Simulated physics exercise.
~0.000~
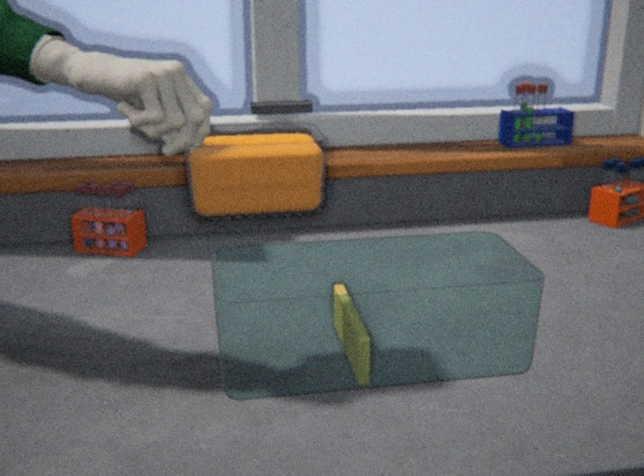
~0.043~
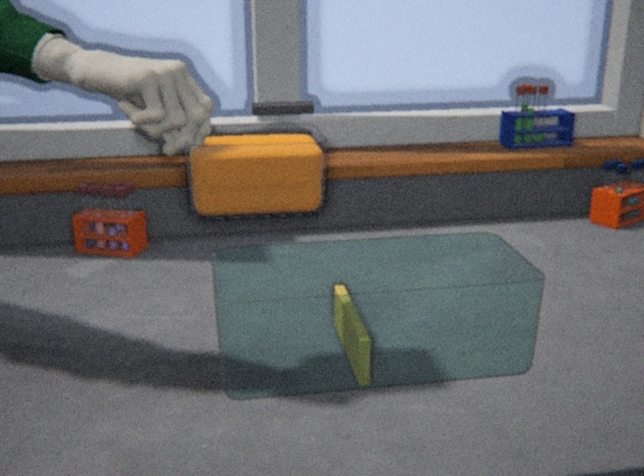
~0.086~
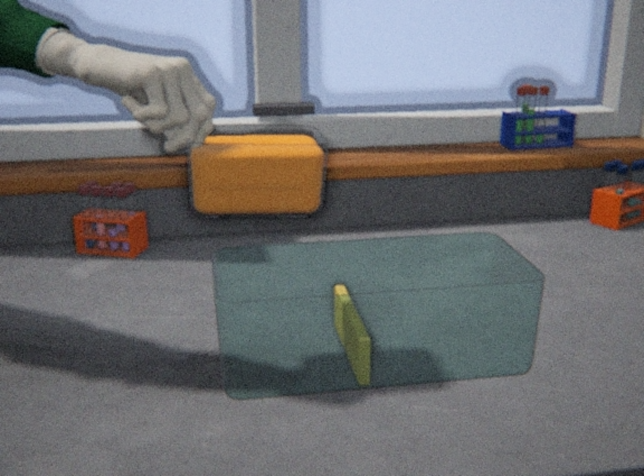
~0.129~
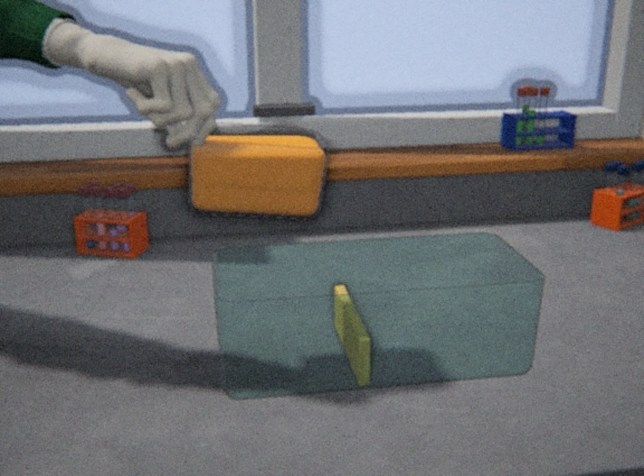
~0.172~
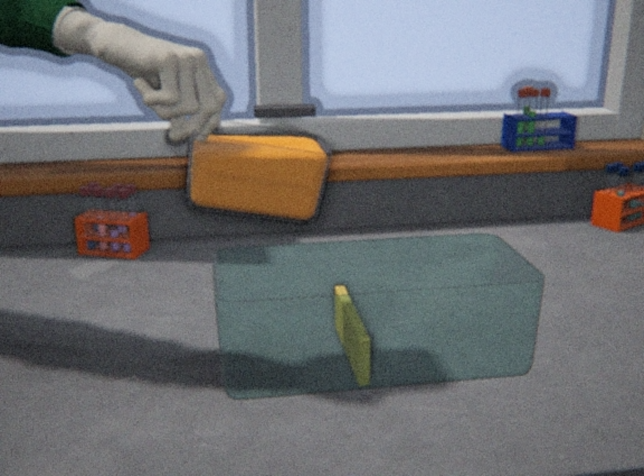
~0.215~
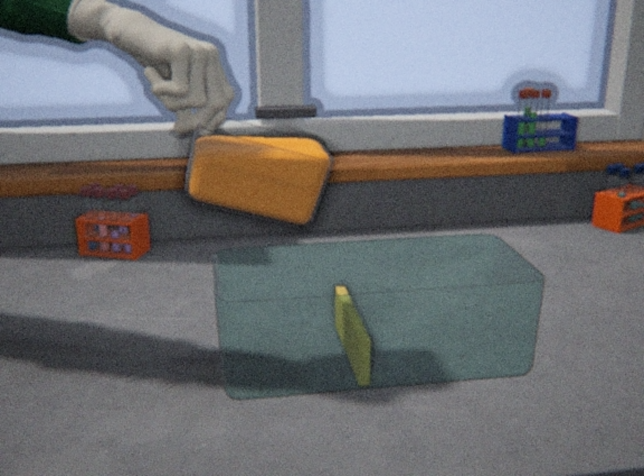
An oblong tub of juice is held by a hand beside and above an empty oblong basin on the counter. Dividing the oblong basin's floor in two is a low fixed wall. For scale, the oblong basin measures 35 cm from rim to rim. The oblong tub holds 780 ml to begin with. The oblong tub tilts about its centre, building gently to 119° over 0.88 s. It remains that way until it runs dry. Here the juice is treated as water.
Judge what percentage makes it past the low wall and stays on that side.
Some 71 per cent makes it over and stays.
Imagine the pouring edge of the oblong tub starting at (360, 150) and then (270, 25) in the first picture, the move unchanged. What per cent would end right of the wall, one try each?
Respectively 85 and 55 %.
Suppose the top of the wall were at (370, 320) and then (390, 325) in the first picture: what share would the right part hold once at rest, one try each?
Try 1: 55 %; try 2: 30 %.
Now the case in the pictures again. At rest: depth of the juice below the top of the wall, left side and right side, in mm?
Noted: Left near 46 mm, right near 38 mm.
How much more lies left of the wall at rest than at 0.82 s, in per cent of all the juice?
Around 5 per cent.
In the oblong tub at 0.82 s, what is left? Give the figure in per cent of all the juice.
Share remaining: Approx. 3 %.
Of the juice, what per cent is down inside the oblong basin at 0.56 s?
I'd estimate some 32 percent of the liquid.
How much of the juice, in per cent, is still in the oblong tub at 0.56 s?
Remaining: Near 32 % of the total.
Then, 0.56 s in, the tilt is 85° and 33 per cent is still to pour, 1 is left of the wall and 31 right of it.
Then, 0.82 s in, the tilt is 118° and 3 per cent is still to pour, 23 is left of the wall and 71 right of it.
Then, 1.09 s in, the tilt is 119° and 0 per cent is still to pour, 28 is left of the wall and 71 right of it.
Then, 1.38 s in, the tilt is 119° and 0 per cent is still to pour, 28 is left of the wall and 71 right of it.
Finally, 28 per cent lies left of the wall, 71 right of it and 1 outside.
